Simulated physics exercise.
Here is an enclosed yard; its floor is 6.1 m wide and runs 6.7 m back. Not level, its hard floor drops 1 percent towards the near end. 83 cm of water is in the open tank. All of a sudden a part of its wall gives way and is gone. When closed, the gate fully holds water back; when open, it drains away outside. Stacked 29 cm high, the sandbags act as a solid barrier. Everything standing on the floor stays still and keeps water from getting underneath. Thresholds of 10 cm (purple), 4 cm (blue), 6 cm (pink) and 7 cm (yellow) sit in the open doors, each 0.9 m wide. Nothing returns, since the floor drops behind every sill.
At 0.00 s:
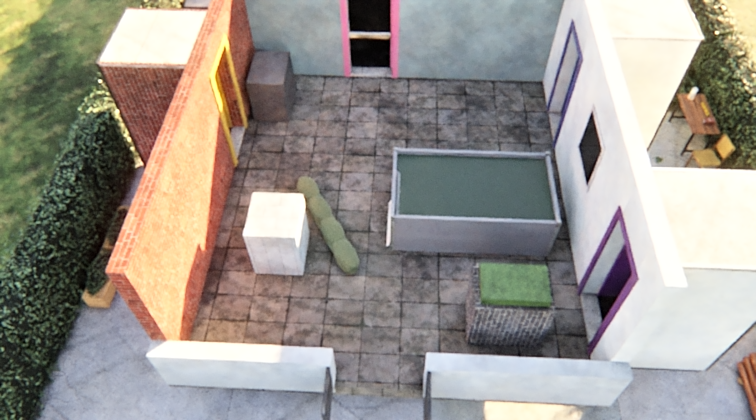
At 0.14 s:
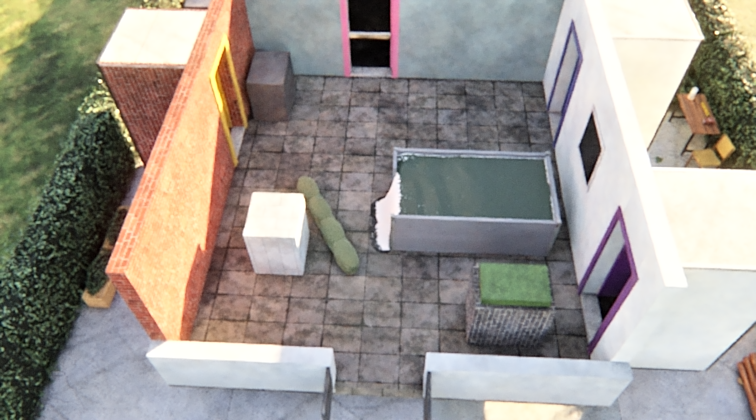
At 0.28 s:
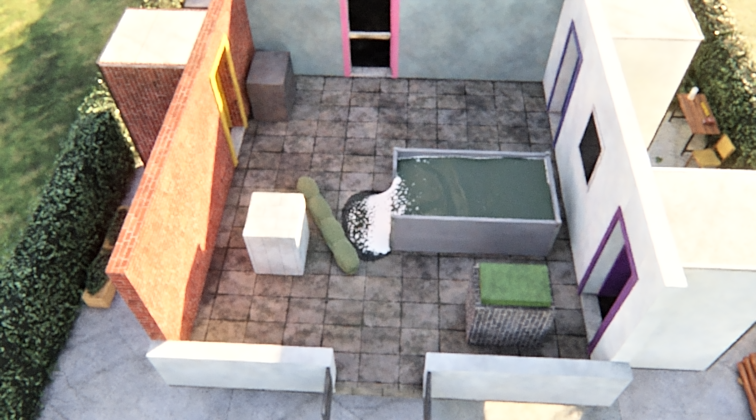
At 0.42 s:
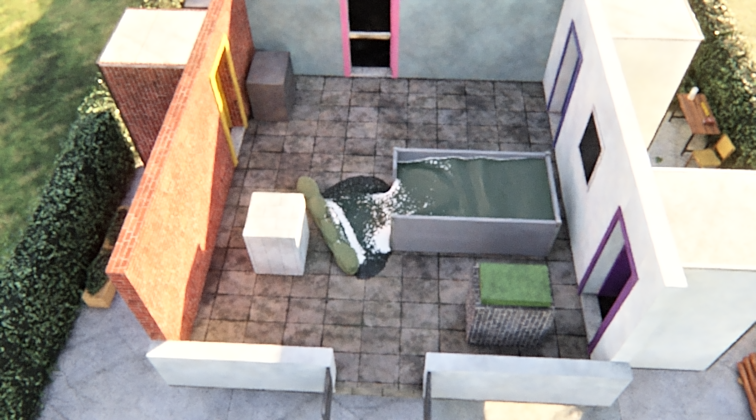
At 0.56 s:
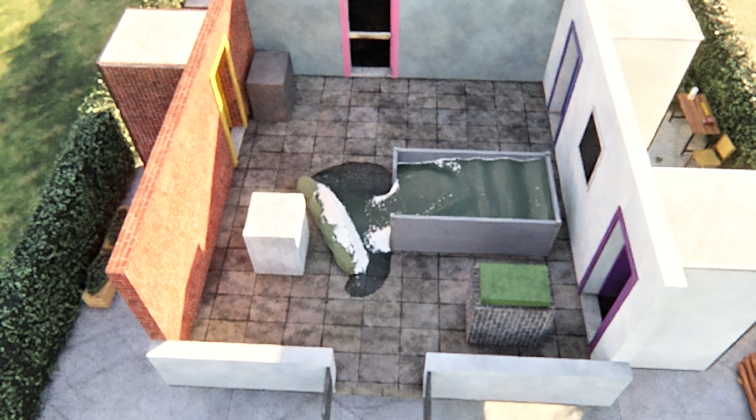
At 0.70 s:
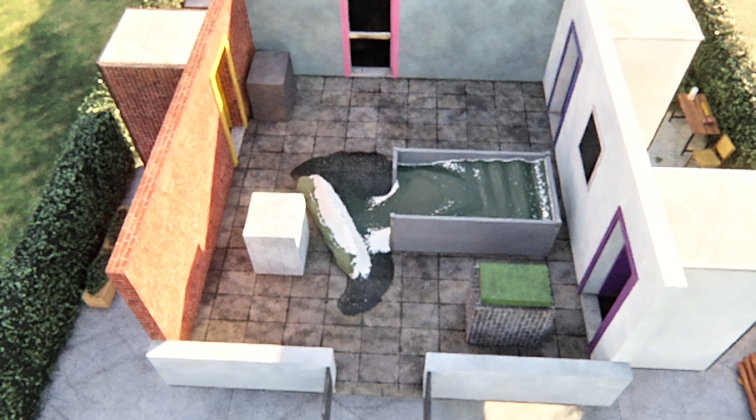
Water pours from the tank's open left end, strikes the green sandbags and spreads across the paving.
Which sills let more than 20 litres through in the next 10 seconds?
At the end, at the purple door the inflow will remain within the limit, at the blue door the inflow will break the limit, at the pink door the inflow will break the limit, at the yellow door the inflow will break the limit.
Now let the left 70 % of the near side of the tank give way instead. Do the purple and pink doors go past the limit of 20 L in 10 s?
Against that limit: Purple above, pink not over.
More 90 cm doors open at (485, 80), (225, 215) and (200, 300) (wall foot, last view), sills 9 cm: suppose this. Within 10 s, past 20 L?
In sequence the answers are less than that, more than that and less than that.
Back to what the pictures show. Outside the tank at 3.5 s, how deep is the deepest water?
Roughly 30 cm.
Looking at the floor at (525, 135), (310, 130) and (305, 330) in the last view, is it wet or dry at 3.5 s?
First spot bone dry, second soaked, third soaked.
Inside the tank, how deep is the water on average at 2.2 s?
I'd put the average depth near 41 cm.
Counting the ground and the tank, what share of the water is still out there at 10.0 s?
Around 74 per cent of the water.
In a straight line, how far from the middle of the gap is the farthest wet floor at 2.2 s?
4.8 m.
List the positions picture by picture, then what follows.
In the first frame, still water, 83 cm deep, in the open tank at (473, 187).
In the second frame, water pours out at (395, 212) and has run 0.6 m, to (387, 251); typically 9 cm deep outside, 83 cm at the open tank's back.
In the third frame, water pours out at (395, 215) and has run 0.9 m, to (349, 207); typically 13 cm deep outside, 83 cm at the open tank's back.
In the fourth frame, the front is at (323, 198), 1.4 m from the gap at (395, 216); 1.7 m2 of floor is under water; 83 cm left at the back of the open tank.
In the fifth frame, the front is at (313, 180), 1.8 m from the gap at (395, 216); 2.5 m2 of floor is under water; 82 cm left at the back of the open tank.
In the sixth frame, the front is at (298, 172), 2.2 m from the gap at (395, 216); 3.1 m2 of floor is under water; 74 cm left at the back of the open tank.
After 1.4 s water covers 30 % of the floor and is deepest (56 cm) near (351, 249); purple door not reached, blue door not reached, pink door not reached, yellow door 3 cm at the sill, 0 L in.
After 2.2 s water covers 55 % of the floor and is deepest (49 cm) near (351, 249); purple door not reached, blue door not reached, pink door 10 cm at the sill, 2 L in, yellow door 15 cm at the sill, 4 L in.
After 3.5 s water covers 65 % of the floor and is deepest (30 cm) near (351, 249); purple door 3 cm at the sill, 0 L in, blue door not reached, pink door 16 cm at the sill, 61 L in, yellow door 15 cm at the sill, 43 L in.
After 6.0 s water covers 85 % of the floor and is deepest (20 cm) near (351, 249); purple door 5 cm at the sill, 0 L in, blue door 8 cm at the sill, 3 L in, pink door 12 cm at the sill, 126 L in, yellow door 10 cm at the sill, 75 L in.
After 10.0 s water covers 95 % of the floor and is deepest (11 cm) near (576, 326); purple door 10 cm at the sill, 0 L in, blue door 8 cm at the sill, 49 L in, pink door 5 cm at the sill, 167 L in, yellow door 6 cm at the sill, 88 L in.
